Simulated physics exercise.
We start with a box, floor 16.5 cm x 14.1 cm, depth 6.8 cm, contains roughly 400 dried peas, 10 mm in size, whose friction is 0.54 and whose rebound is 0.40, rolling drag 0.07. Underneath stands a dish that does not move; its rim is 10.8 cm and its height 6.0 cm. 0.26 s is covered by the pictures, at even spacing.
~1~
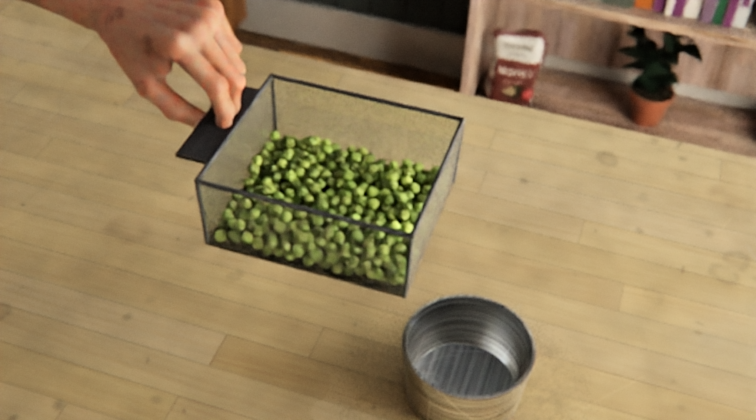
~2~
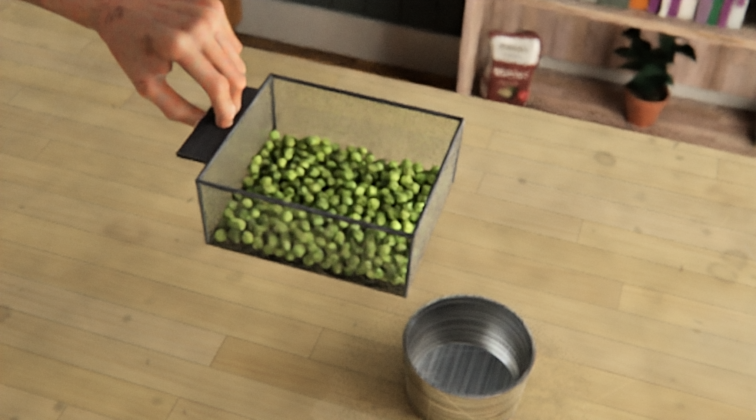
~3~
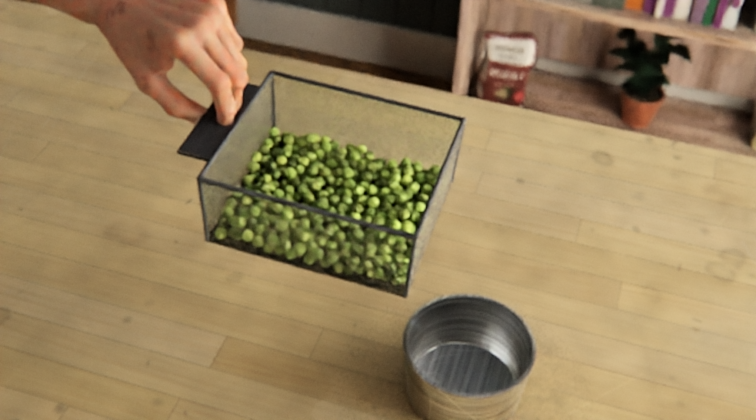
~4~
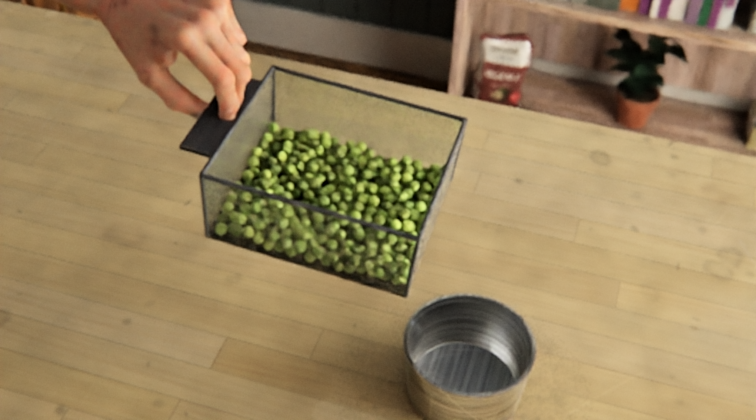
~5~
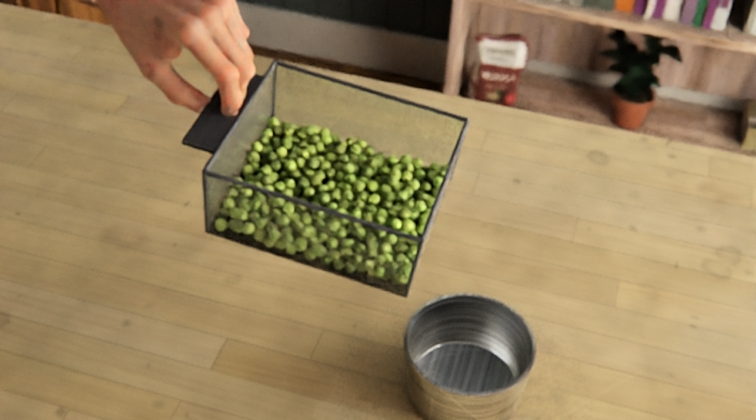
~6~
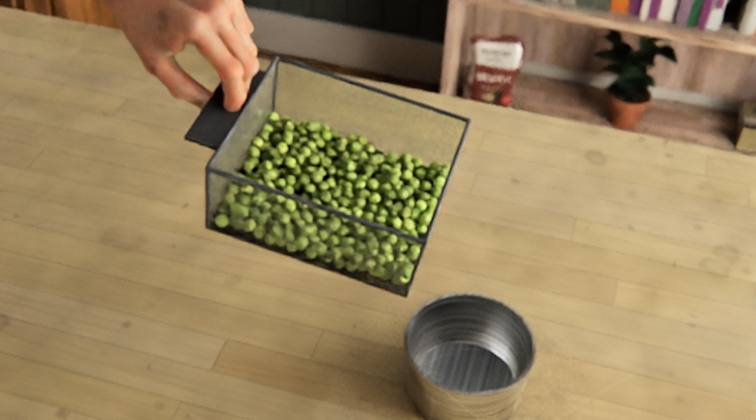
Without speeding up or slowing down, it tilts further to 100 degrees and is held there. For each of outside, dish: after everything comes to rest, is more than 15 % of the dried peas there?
Outside: Yes, dish: Yes.
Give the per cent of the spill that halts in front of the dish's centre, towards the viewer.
I'd put it at close to 90 percent of the spill.
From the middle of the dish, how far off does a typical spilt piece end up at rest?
I'd estimate close to 16 centimetres.
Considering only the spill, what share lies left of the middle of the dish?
About 10 per cent.
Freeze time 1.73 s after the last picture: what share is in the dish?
I'd put it near 0 per cent.
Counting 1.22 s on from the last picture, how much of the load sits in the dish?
It's close to 0 in a hundred by then.
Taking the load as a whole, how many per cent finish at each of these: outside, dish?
Outside 55; dish 45.
Then, 0.66 s after the last picture, tilt 39 degrees; box 100 %; middle of all pieces near (366, 177).
Then, 1.22 s after the last picture, tilt 64 degrees; box 100 %; middle of all pieces near (402, 188).
Then, 1.73 s after the last picture, tilt 87 degrees; box 100 %; middle of all pieces near (431, 210).
Then, 2.22 s after the last picture, tilt 100 degrees; outside 30 %, dish 20 %, box 35 %, in the air 10 %; middle of all pieces near (494, 357).
In the end, outside 55 %, dish 45 %, box 0 %.
